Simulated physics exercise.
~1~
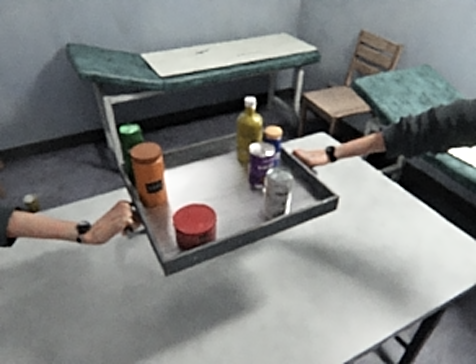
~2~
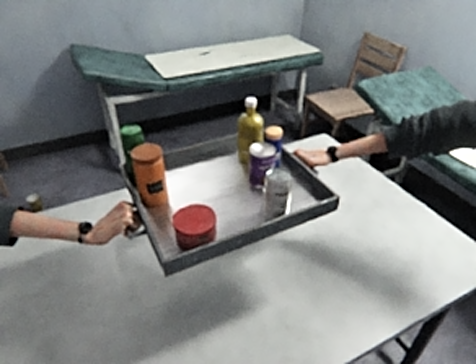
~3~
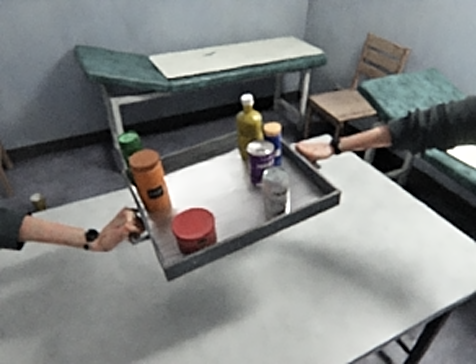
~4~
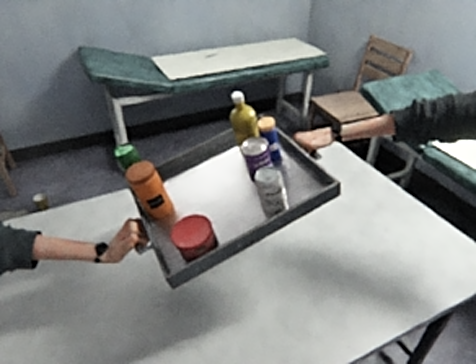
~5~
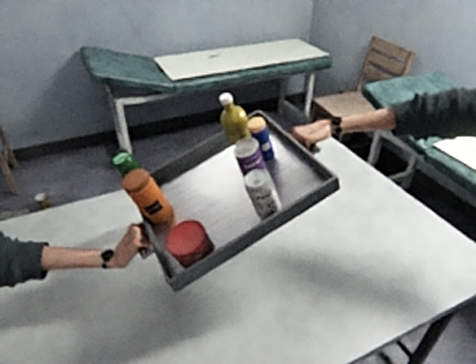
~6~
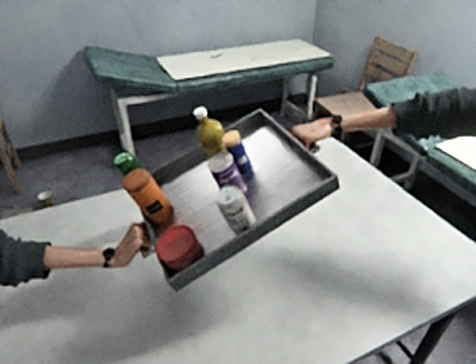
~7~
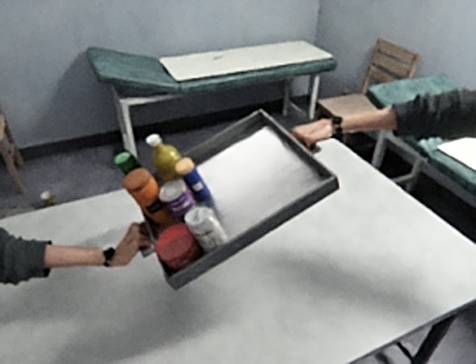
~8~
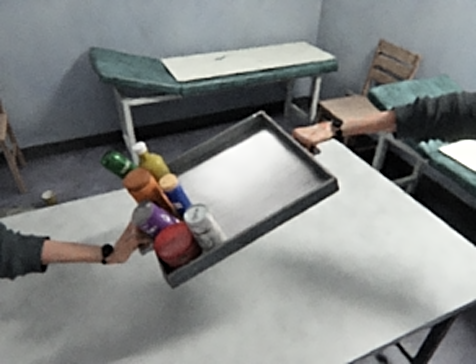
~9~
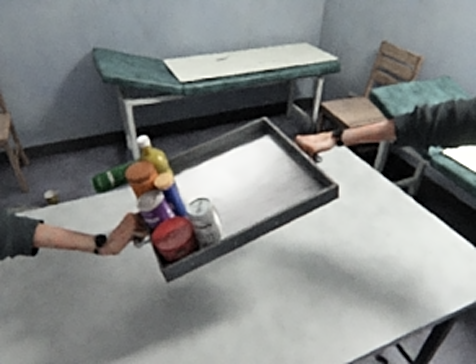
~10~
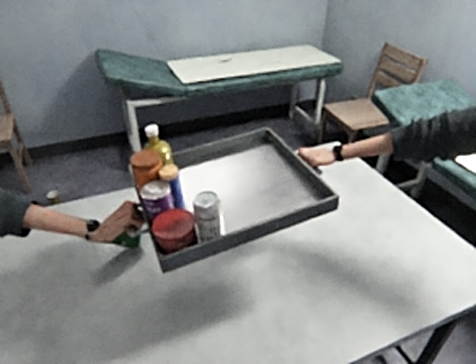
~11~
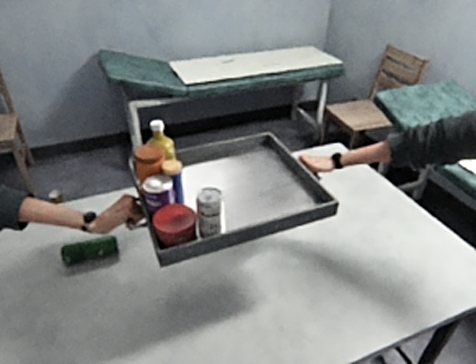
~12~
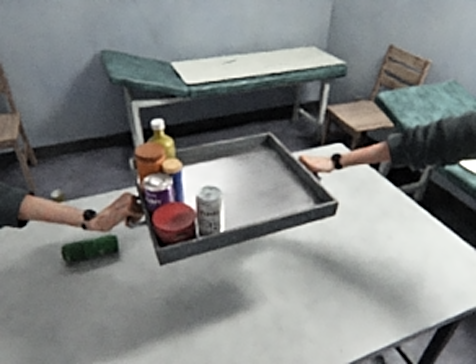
At the start, two hands hold a gray tray level above a white table, with a red tub, an orange jar, a yellow bottle and several other containers standing on it. The tray's left side dips, and the containers lean with it. The yellow bottle, blue shaker, purple tin and white can then slide left, crowding against the jar and tub. The green can tips over the left edge and drops to the table as the hands bring the tray back toward level. Finally the green can lies on its side on the table, while the others stand bunched at the tray's left end.
